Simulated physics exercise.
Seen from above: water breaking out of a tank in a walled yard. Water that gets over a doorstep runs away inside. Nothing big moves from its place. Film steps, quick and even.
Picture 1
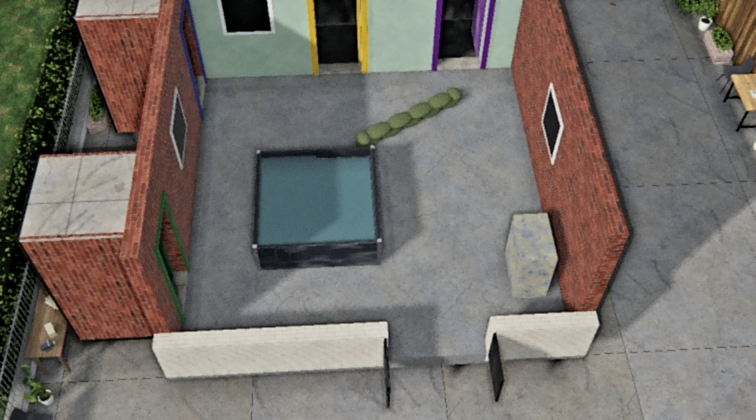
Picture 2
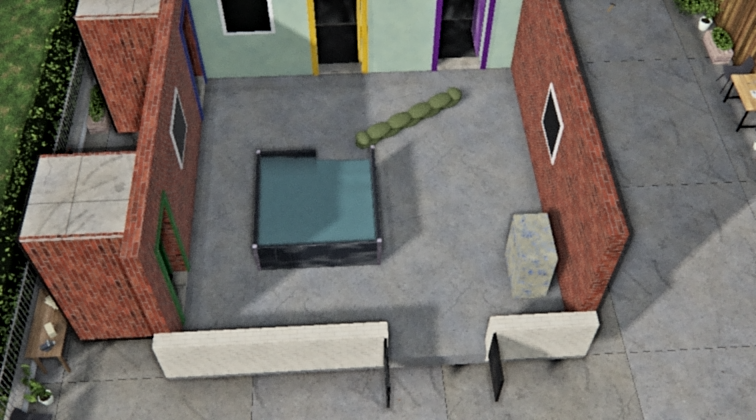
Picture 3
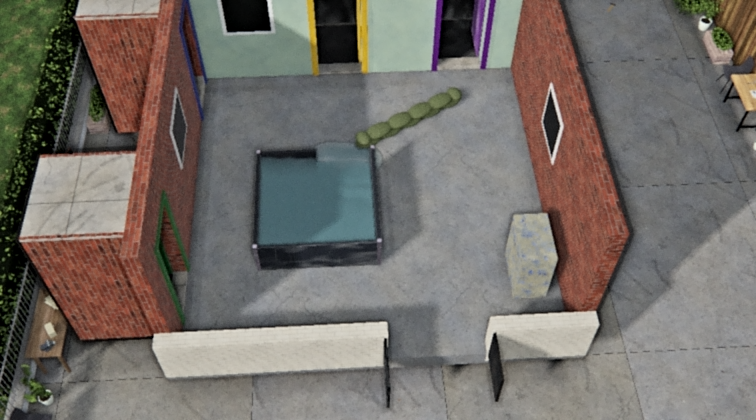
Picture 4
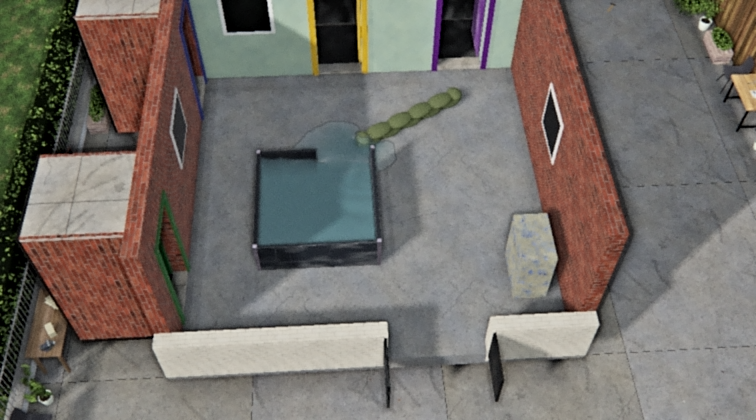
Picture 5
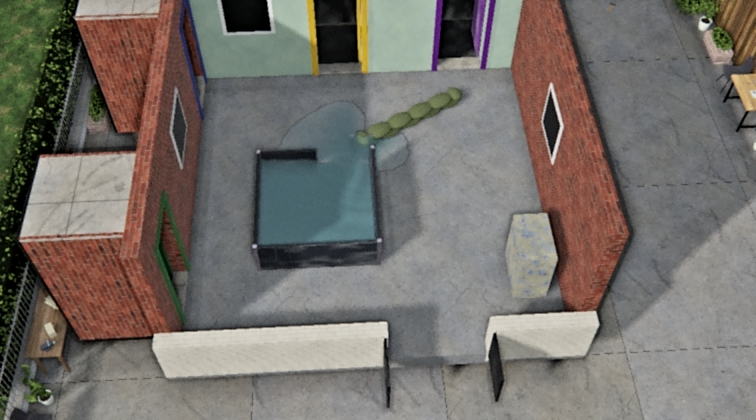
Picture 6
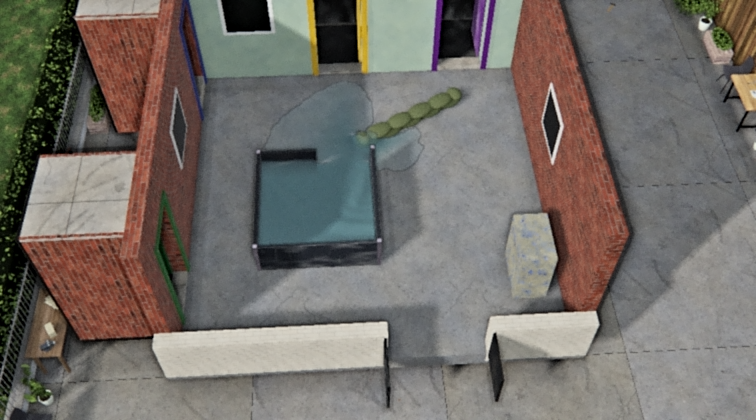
Water pours from the far side of an open tank and spreads across the yard.
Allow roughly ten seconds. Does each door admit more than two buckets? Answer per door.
The blue door: It does not; the yellow door: It does; the purple door: It does not; the green door: It does not.
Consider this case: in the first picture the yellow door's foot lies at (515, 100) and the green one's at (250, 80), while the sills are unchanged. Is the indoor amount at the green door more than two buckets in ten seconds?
The green door is swamped.
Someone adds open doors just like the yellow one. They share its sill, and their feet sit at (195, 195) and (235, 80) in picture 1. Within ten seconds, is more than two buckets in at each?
Falls short, then goes past it.
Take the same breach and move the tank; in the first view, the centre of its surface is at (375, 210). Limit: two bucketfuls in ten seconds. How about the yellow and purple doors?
Then: Yellow takes less, purple goes over.
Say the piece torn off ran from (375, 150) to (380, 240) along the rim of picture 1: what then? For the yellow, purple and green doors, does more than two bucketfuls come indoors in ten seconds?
As I see it, the yellow door undershoots, while the purple door overshoots and the green door undershoots.
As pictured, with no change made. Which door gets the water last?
It's the one in green.
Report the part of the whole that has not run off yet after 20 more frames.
Near 92 in a hundred.
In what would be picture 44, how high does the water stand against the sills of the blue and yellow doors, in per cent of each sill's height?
I'd say around 50 and 160 in a hundred.
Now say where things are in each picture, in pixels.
In the first picture, still water in the open tank at (317, 198).
In the second picture, water pours out on the open tank's far side and has run to a hidden place.
In the third picture, the front is at (320, 147), out from the gap on the open tank's far side.
In the fourth picture, water pours out on the open tank's far side and has run to (328, 126).
In the fifth picture, the front is at (334, 105), out from the gap on the open tank's far side.
In the sixth picture, the front is at (348, 85), out from the gap on the open tank's far side.
A moment on, water covers 25 % of the floor; the blue door not reached, the yellow door over two buckets in, the purple door not reached, the green door not reached.
Next, water covers 35 % of the floor; the blue door wet at the sill, nothing in, the yellow door far over two buckets in, the purple door wet at the sill, nothing in, the green door not reached.
Then, water covers 45 % of the floor; the blue door under two buckets in, the yellow door far over two buckets in, the purple door wet at the sill, nothing in, the green door not reached.
Later, water covers 65 % of the floor; the blue door under two buckets in, the yellow door far over two buckets in, the purple door wet at the sill, nothing in, the green door wet at the sill, nothing in.
In the end, water covers 90 % of the floor; the blue door under two buckets in, the yellow door far over two buckets in, the purple door wet at the sill, nothing in, the green door under two buckets in.
